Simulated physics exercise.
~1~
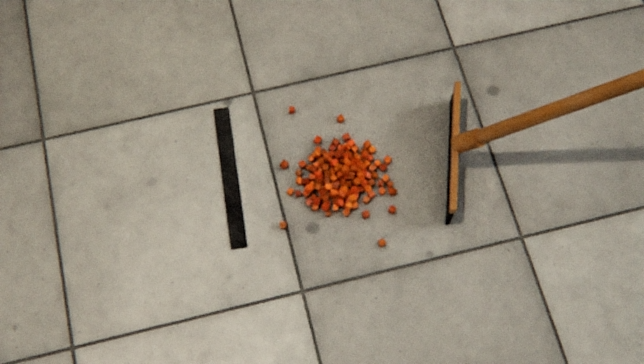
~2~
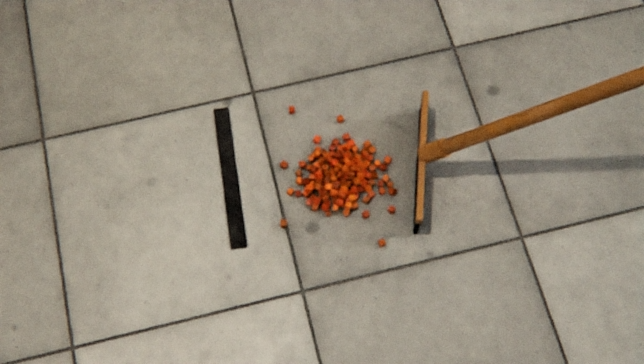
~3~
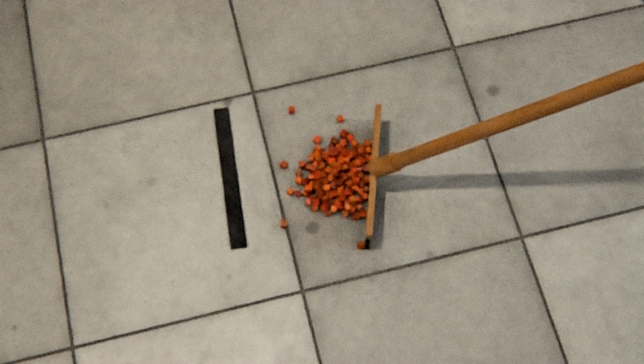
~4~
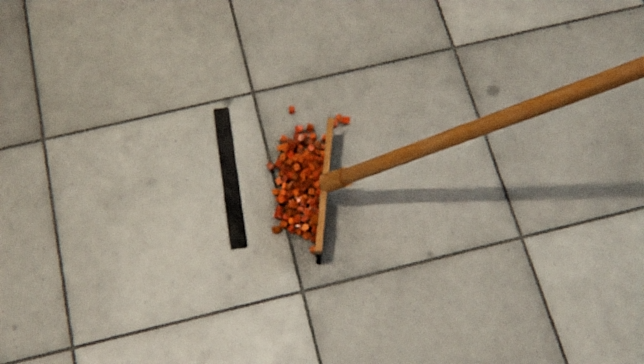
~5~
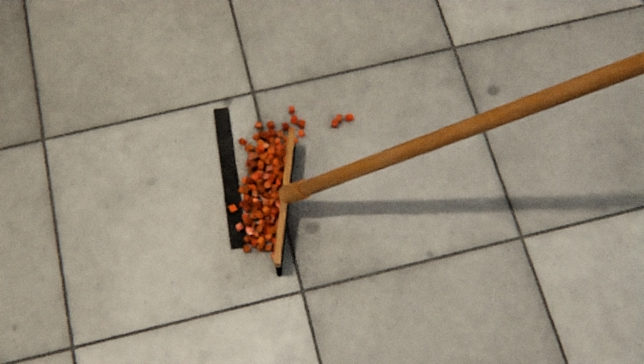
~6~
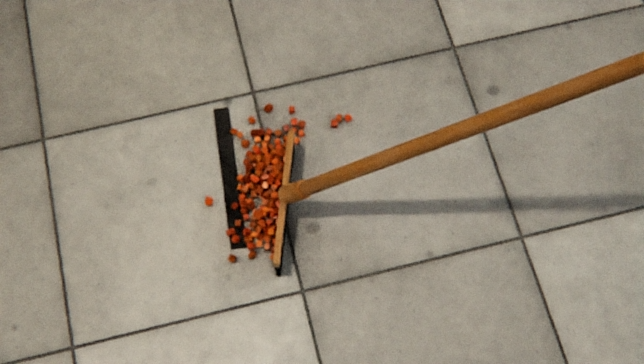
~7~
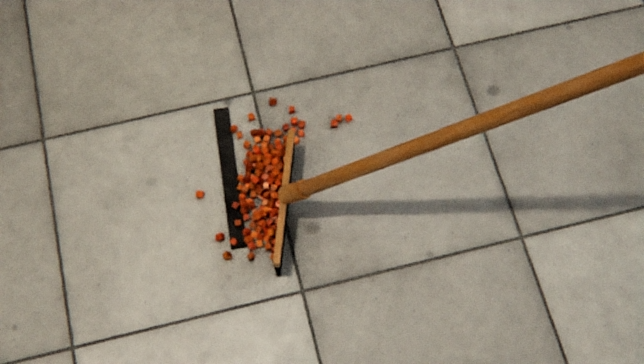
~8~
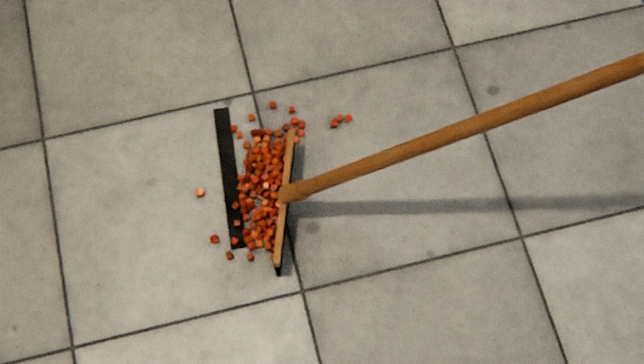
At the start, a loose pile of small orange carrot cubes lies on a grey tiled floor, between a dark fixed strip on the left and a wooden-handled squeegee on the right. The squeegee slides left and reaches the pile. It pushes the cubes along, packing them against its blade, while a few slip past its upper end and stay behind. The blade then halts just short of the strip, with the cubes crowded into the gap. A few tumble onto or beyond the strip, and everything settles, most of the carrot still lying before it.
